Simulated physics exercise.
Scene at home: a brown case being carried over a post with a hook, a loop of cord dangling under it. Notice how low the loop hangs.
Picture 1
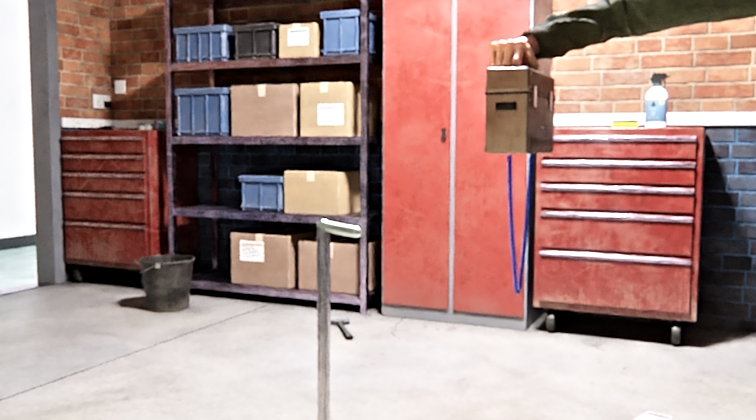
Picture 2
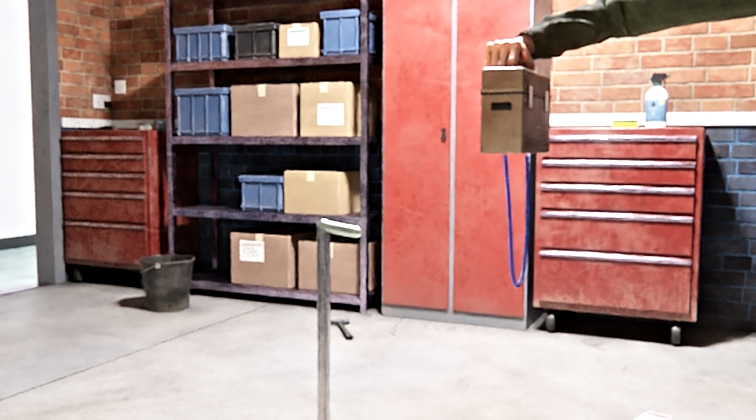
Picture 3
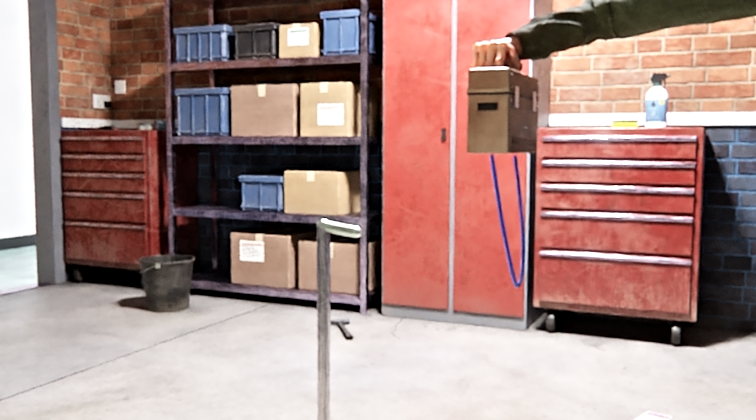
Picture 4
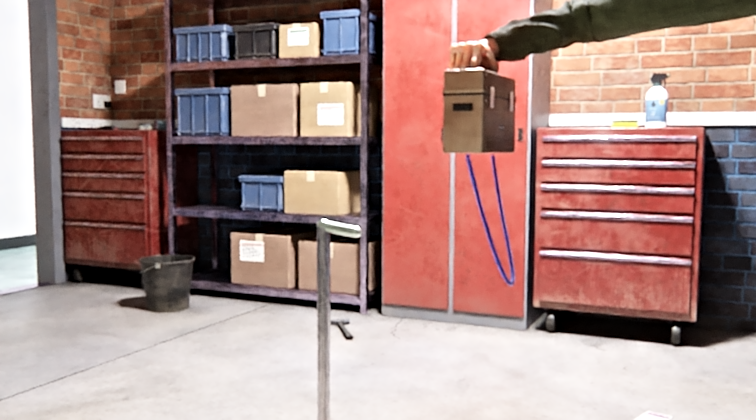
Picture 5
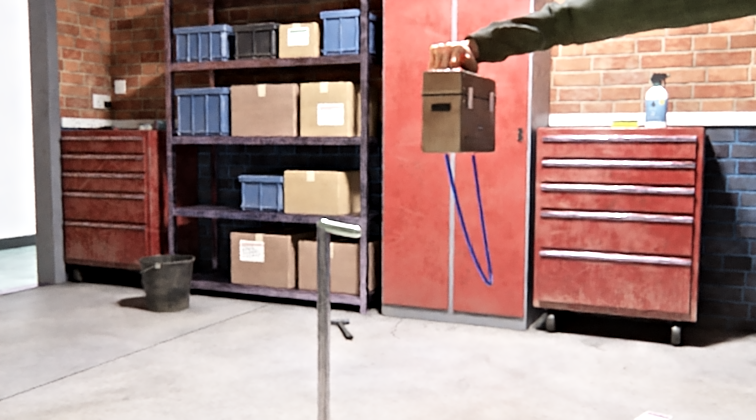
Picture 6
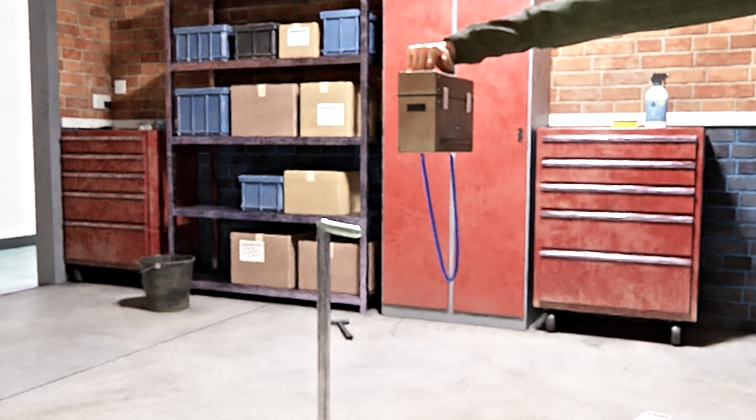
A brown case with a dangling blue cord loop being carried left by a hand past red cabinets in a garage.
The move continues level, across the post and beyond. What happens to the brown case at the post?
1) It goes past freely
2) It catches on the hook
The answer is 2.
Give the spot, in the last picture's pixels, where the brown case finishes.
Roughly (249, 117).
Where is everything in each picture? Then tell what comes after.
In the first frame, brown case (522, 114); hook tip (356, 232).
In the second frame, brown case (517, 114); bottom of the loop (519, 285).
In the third frame, brown case (505, 114).
In the fourth frame, brown case (482, 114); bottom of the loop (512, 283).
In the fifth frame, brown case (461, 114).
In the sixth frame, brown case (438, 115); bottom of the loop (451, 280); hook tip (356, 232); hook points towards it, loop hangs below the hook.
Then, 0.36 s on from there, case nearing the post near (381, 115).
Then, 0.90 s on from there, case over the post near (303, 116).
In the end, case past the post near (250, 117); loop tight round the post, hand stopped. The brown case snags on the hook.
